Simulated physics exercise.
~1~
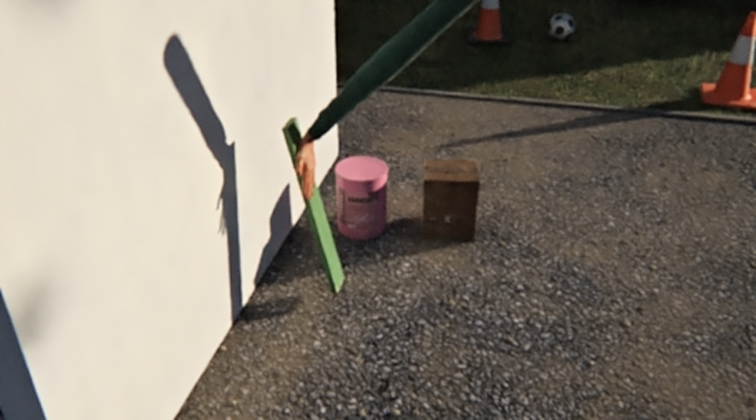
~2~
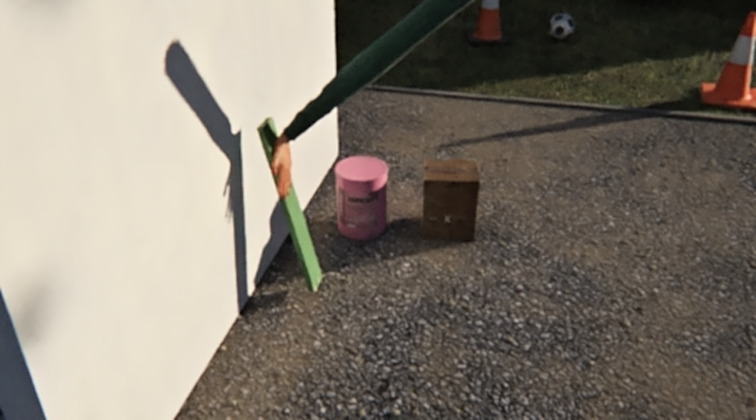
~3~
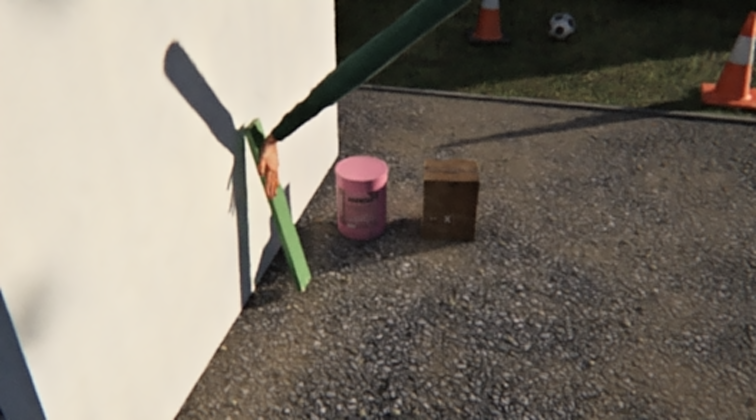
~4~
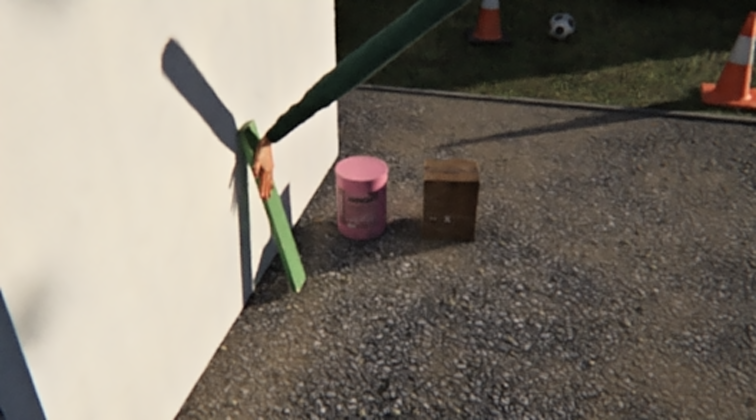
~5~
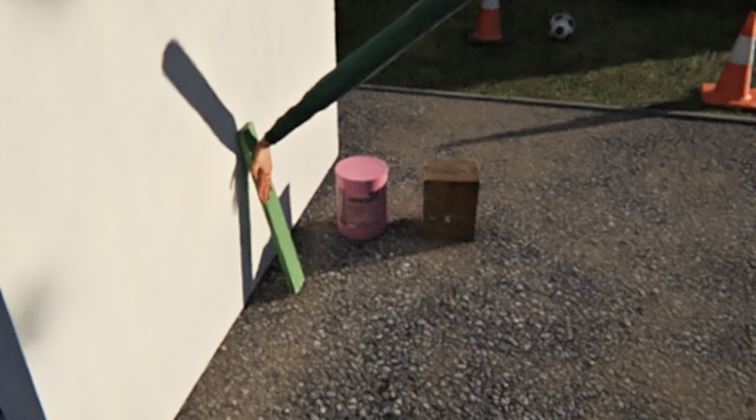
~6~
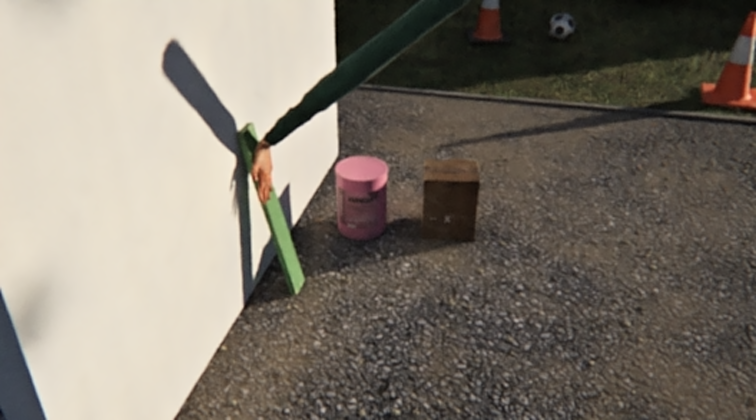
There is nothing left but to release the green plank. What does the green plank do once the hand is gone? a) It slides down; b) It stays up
Option b: It stays up.
Then, 0.20 s later than the last frame, all is still.
Then, 0.70 s later than the last frame, green plank resting near (273, 213).
When it is over, all 3 as before. End places, in pixels of the last picture, green plank near (273, 213). The plank stays up.
